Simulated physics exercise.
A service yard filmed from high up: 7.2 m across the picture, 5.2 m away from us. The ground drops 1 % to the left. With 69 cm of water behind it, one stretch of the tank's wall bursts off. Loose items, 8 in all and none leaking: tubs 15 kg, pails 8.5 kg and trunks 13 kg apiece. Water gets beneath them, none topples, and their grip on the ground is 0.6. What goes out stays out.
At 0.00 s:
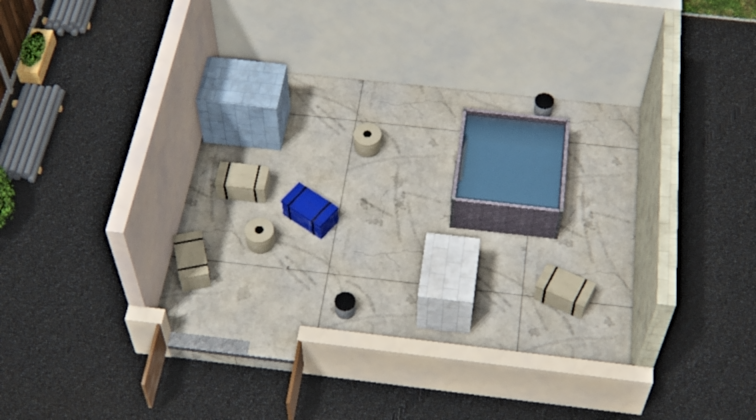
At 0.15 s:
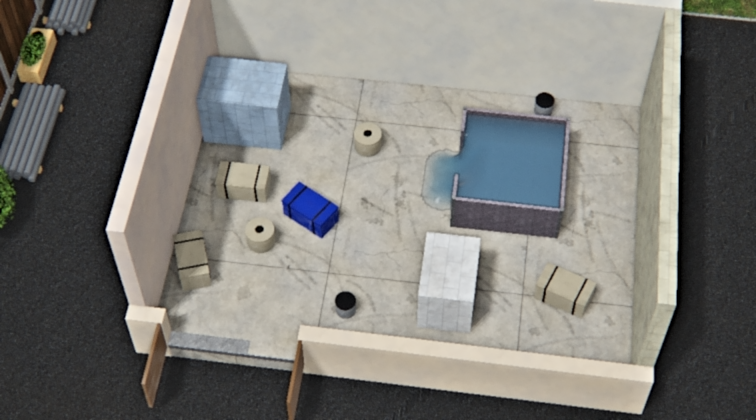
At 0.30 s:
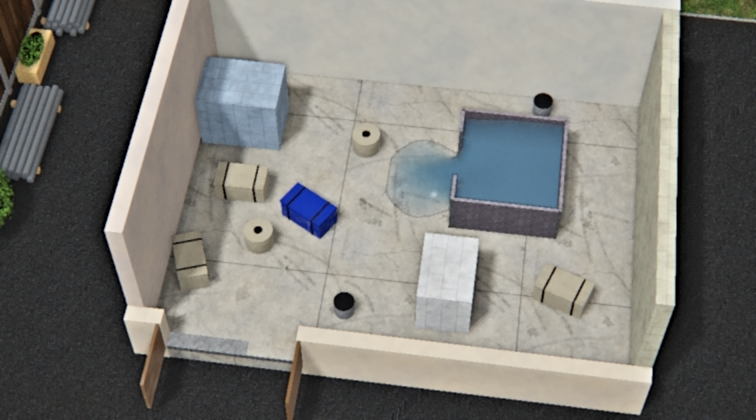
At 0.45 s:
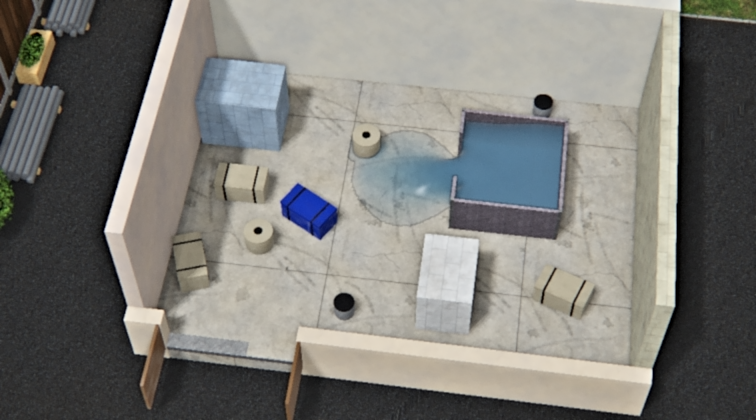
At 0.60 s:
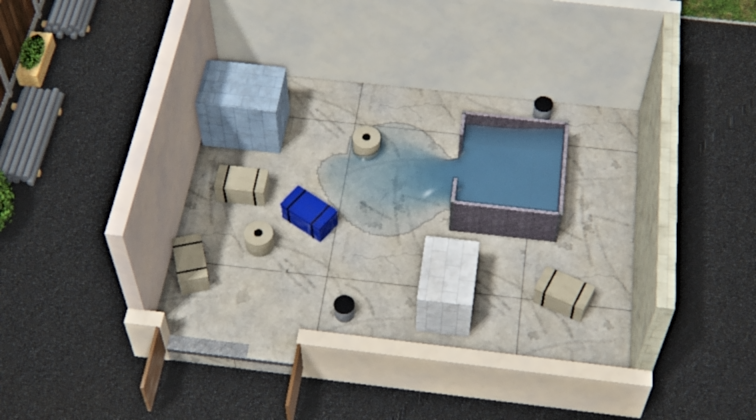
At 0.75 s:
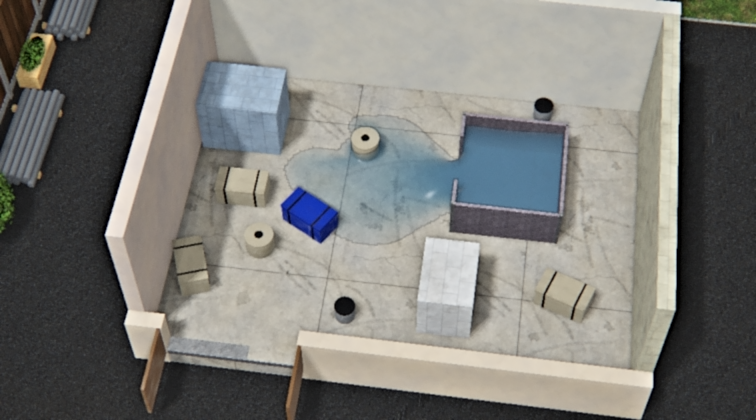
Water pours through a gap in the left side of a raised tank in a walled yard and spreads leftward across the paved ground, surrounding a round beige object and reaching the blue trunk, while the loose items stay in place.
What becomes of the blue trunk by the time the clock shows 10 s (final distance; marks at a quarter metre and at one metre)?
The blue trunk ends far away.
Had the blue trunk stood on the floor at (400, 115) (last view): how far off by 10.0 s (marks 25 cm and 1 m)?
It ends far away.
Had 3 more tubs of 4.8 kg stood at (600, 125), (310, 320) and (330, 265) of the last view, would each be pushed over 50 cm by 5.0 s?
In turn: Short of it, under, over.
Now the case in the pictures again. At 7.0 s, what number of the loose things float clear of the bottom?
4 of them.
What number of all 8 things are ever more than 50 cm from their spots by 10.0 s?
5 of them.
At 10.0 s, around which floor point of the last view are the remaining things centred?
Near (378, 262).
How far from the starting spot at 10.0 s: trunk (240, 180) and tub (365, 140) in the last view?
In that order: Gone out, 120 cm.
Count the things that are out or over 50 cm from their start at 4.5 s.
5 of them.
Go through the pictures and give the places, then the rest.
The blue trunk at (310, 204) rests on the ground; 2.9 m2 under water; 0 of 8 have shifted, in the first picture.
The blue trunk at (310, 203), on the bottom; water covers 3.4 m2; 0 of 8 have shifted, in the second picture.
The blue trunk at (309, 204) rests on the ground; water covers 4.2 m2; 0 of 8 have shifted, in the third picture.
The blue trunk at (309, 205), on the bottom; water covers 5.1 m2; 0 of 8 have shifted, in the fourth picture.
The blue trunk at (309, 207) rests on the ground; water covers 6.2 m2; 0 of 8 have shifted, in the fifth picture.
The blue trunk at (309, 208), on the bottom; water covers 7.5 m2; 0 of 8 have shifted, in the sixth picture.
After 2.0 s the blue trunk is near (263, 243), 0.9 m from its start, afloat; 0 of 8 are out; 3 afloat.
After 4.5 s the blue trunk is near (264, 327), 2.2 m from its start, aground; 0 of 8 are out; 4 afloat.
After 7.0 s the blue trunk is near (285, 336), 2.3 m from its start, aground; 0 of 8 are out; 4 afloat.
After 10.0 s the blue trunk is near (285, 338), 2.3 m from its start, afloat; 1 of 8 are out; 1 afloat.
